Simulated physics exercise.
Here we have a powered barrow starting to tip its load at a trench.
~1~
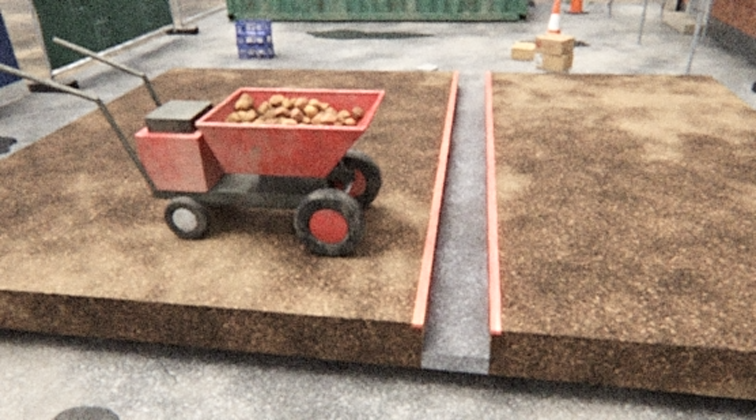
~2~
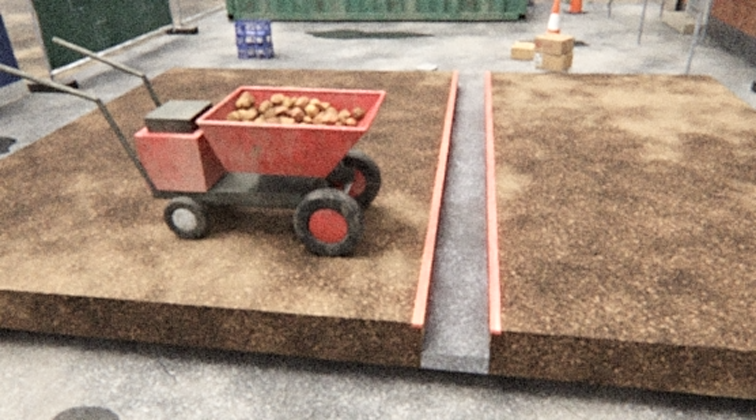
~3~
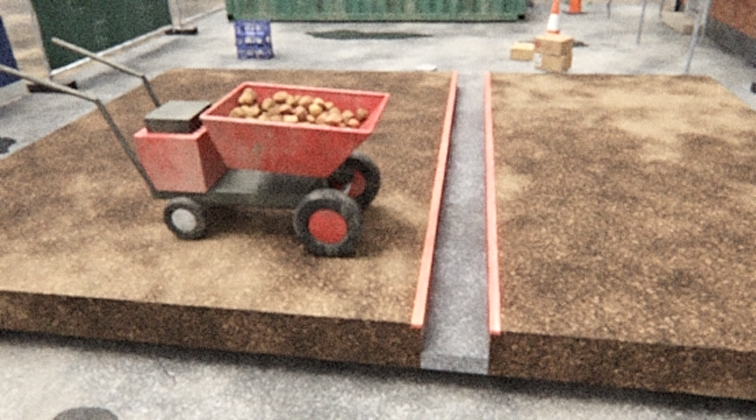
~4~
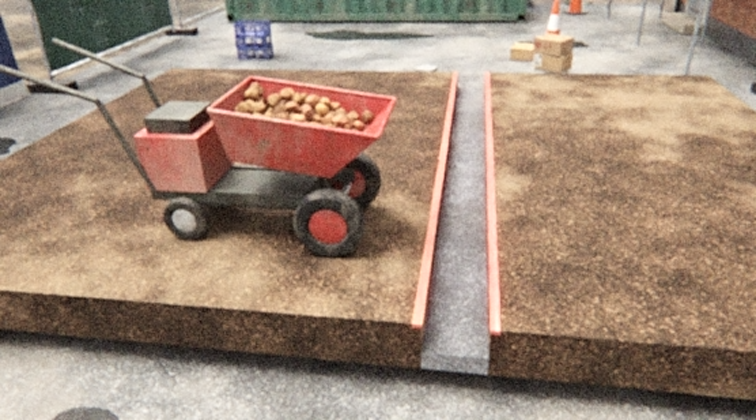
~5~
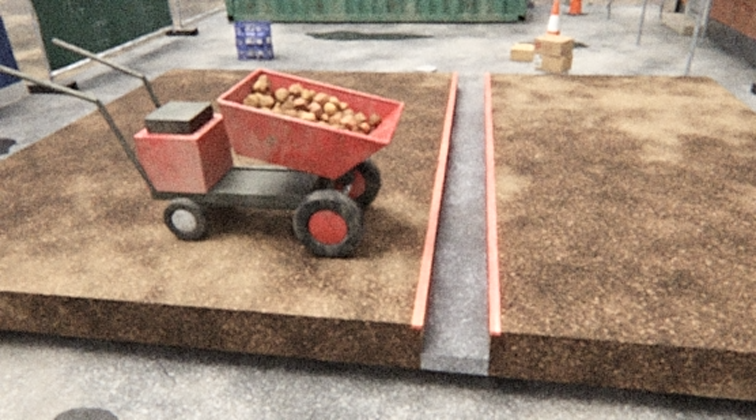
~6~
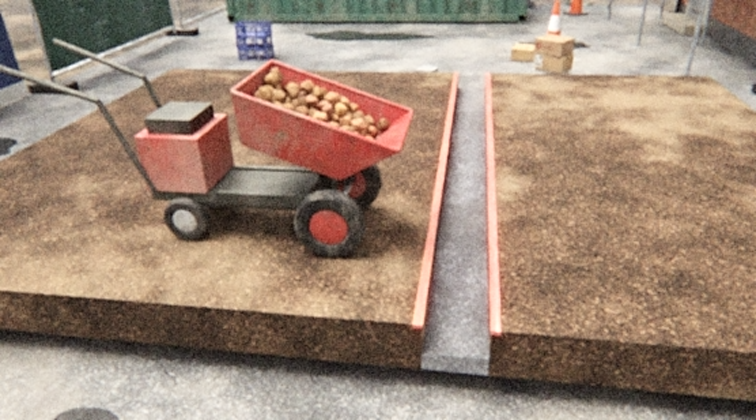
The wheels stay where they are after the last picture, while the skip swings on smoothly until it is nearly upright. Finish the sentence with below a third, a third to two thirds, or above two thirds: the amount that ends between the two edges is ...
The amount that ends between the two edges is above two thirds.
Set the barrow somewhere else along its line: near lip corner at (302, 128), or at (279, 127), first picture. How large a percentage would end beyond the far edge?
First spot: 0 %, second spot: 0 %.
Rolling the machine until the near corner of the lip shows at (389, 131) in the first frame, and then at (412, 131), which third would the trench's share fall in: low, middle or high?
Note - stop 1: Between a third and two thirds; stop 2: Under a third.
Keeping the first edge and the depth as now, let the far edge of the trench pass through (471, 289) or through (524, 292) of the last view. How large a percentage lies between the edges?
50 % and 100 %, give or take.
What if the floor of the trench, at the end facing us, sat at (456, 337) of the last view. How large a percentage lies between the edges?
About 50 percent.
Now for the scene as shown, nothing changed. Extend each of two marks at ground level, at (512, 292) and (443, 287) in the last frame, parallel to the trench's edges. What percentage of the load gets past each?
Roughly 10 and 80 percent.
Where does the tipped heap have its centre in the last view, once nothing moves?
Centre at rest, last view: Approx. (469, 248).
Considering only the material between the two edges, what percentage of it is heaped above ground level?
Estimate: Near 15 in a hundred.
Soon, skip tipped steeply; all in the skip.
A while on, skip tipped right over; most in the skip; about a quarter in or heaped over the trench; a small part falling.
Towards the end, skip tipped right over; a small part in the skip; most in or heaped over the trench; a small part beyond it.
Finally, skip tipped right over; a stray few in the skip; most in or heaped over the trench; a small part beyond it.
